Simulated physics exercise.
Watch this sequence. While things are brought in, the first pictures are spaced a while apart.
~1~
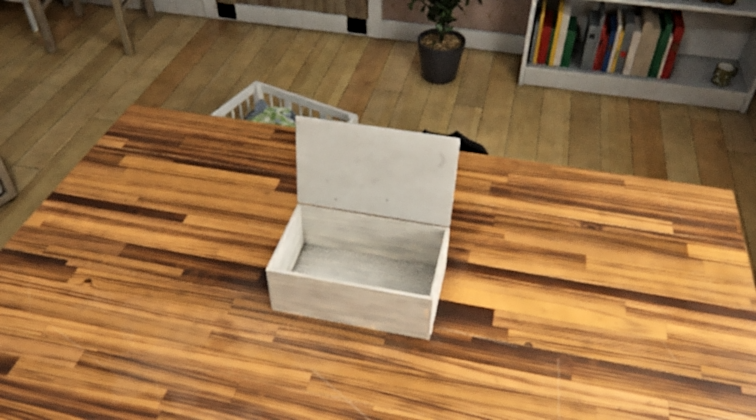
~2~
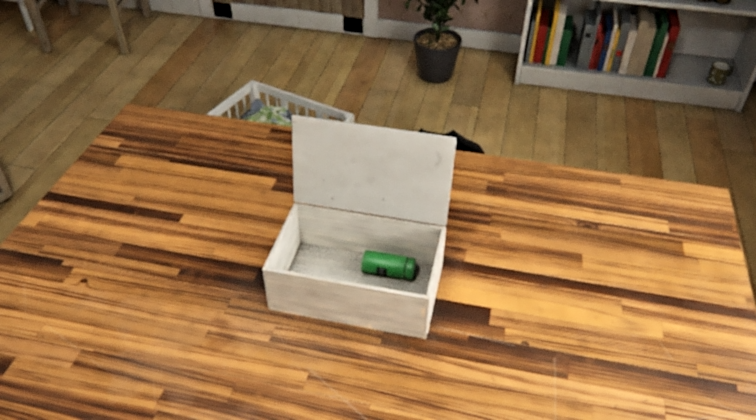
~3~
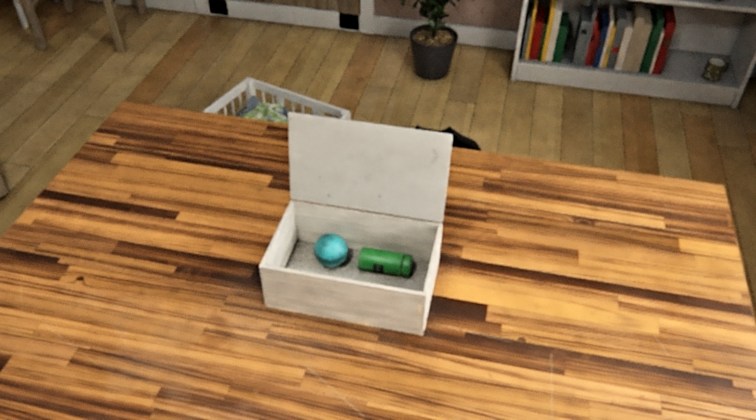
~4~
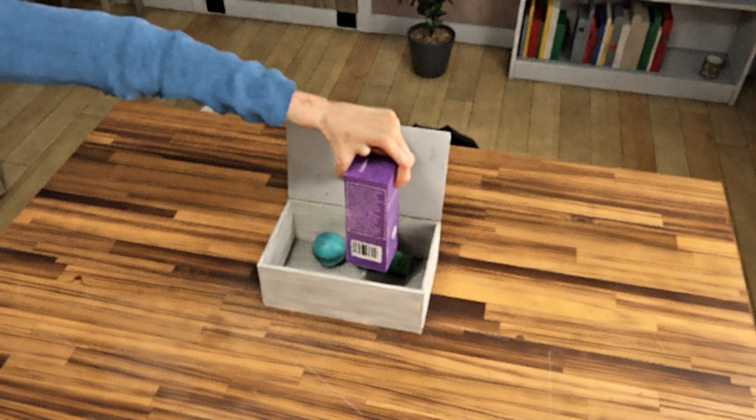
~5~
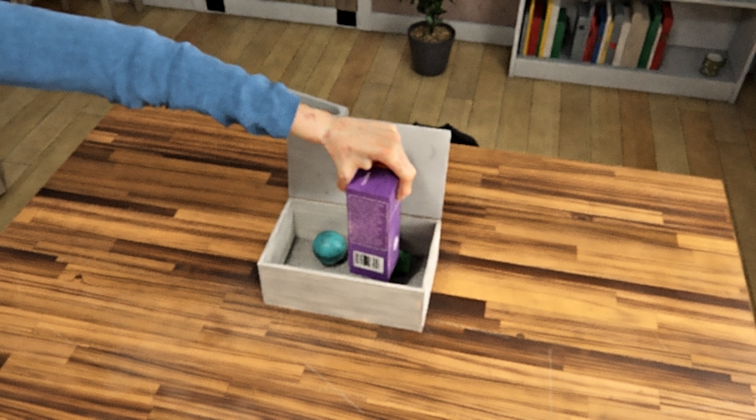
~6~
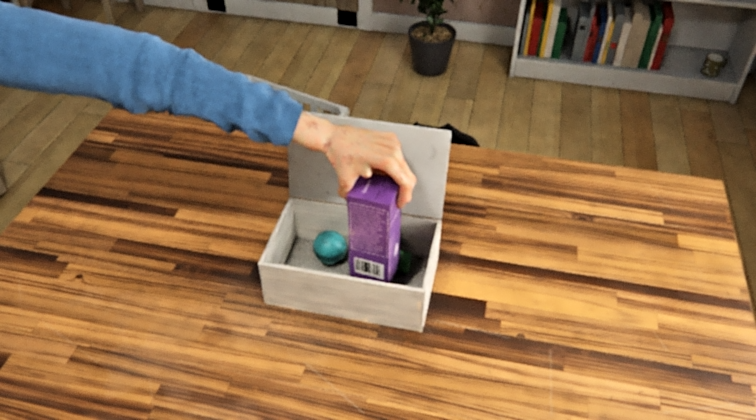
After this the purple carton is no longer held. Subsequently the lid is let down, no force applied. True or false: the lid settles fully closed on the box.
False.
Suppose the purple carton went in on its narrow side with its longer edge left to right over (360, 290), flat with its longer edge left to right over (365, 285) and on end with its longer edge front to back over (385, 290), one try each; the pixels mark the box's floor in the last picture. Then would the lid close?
In case one it ends up closed, in case two it ends up closed and in case three it remains open.
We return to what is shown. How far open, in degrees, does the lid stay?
Near 55°.
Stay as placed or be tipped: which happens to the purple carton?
By the end it has kept its angle.
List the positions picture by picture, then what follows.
The last thing is not in view yet, in the first picture.
The last thing is not in view yet; green shaker (389, 265), in the second picture.
The last thing is not in view yet; green shaker (386, 262), in the third picture.
Still above its spot; purple carton (373, 213), in the fourth picture.
Still above its spot; purple carton (375, 225), in the fifth picture.
Put in, still held; purple carton (375, 232), in the sixth picture.
Then, 0.50 s after the last picture, purple carton tipped 18° from how it was near (364, 259).
Then, 1.20 s after the last picture, lid starting down; purple carton tipped 5° from how it was near (366, 255).
Then, 1.60 s after the last picture, lid 60° above the rim; purple carton slid about its own width near (367, 253).
Then, 2.90 s after the last picture, lid 55° above the rim; purple carton slid about its own width near (367, 253).
At rest, lid 55° above the rim; moved from the start, purple carton; the other 2 in place. Seen from the same camera at the end, purple carton near (367, 253).
